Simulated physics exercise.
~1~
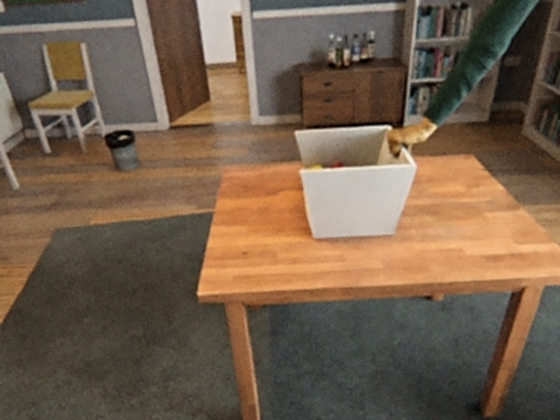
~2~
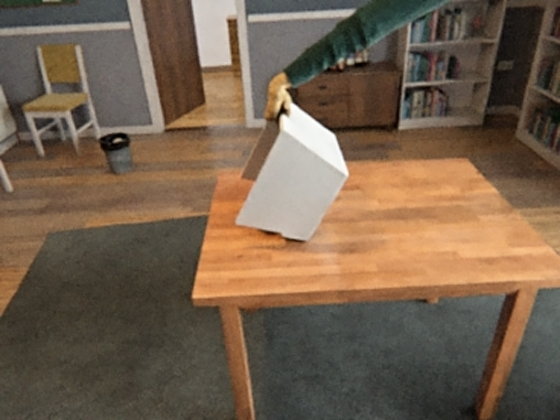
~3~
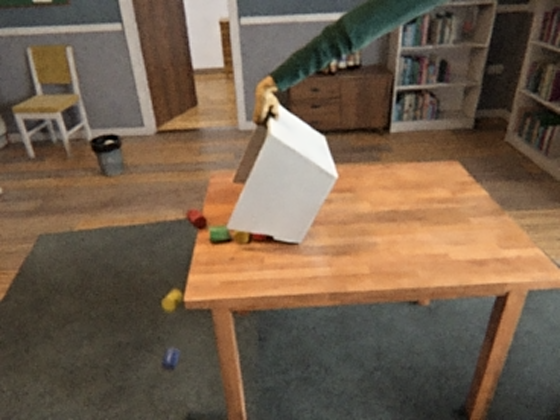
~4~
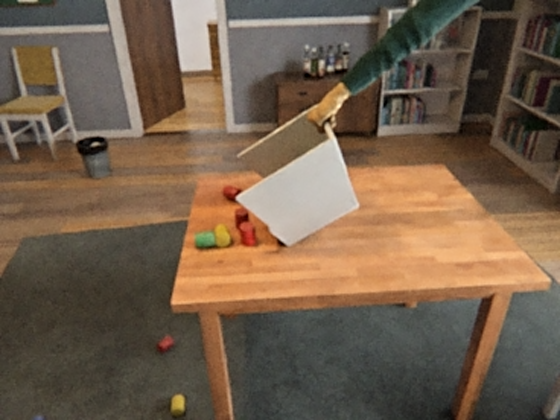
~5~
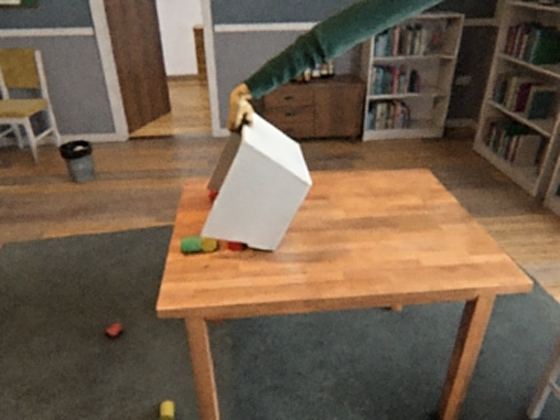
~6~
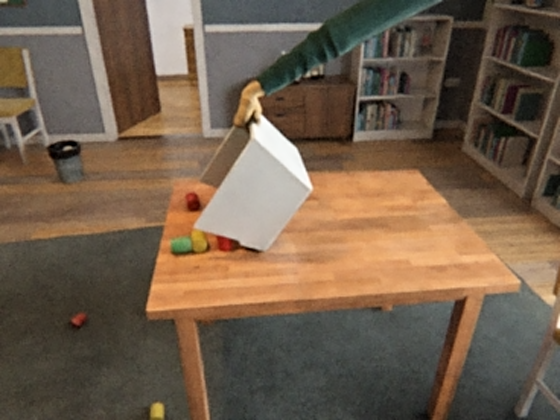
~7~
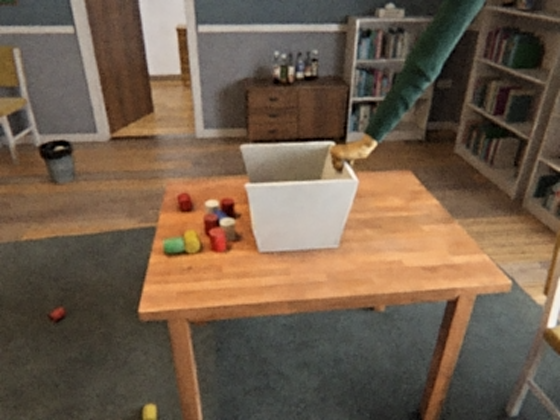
A hand tipping a white tub leftward on a wooden table, spilling colourful jars onto tabletop and floor, then setting it upright.
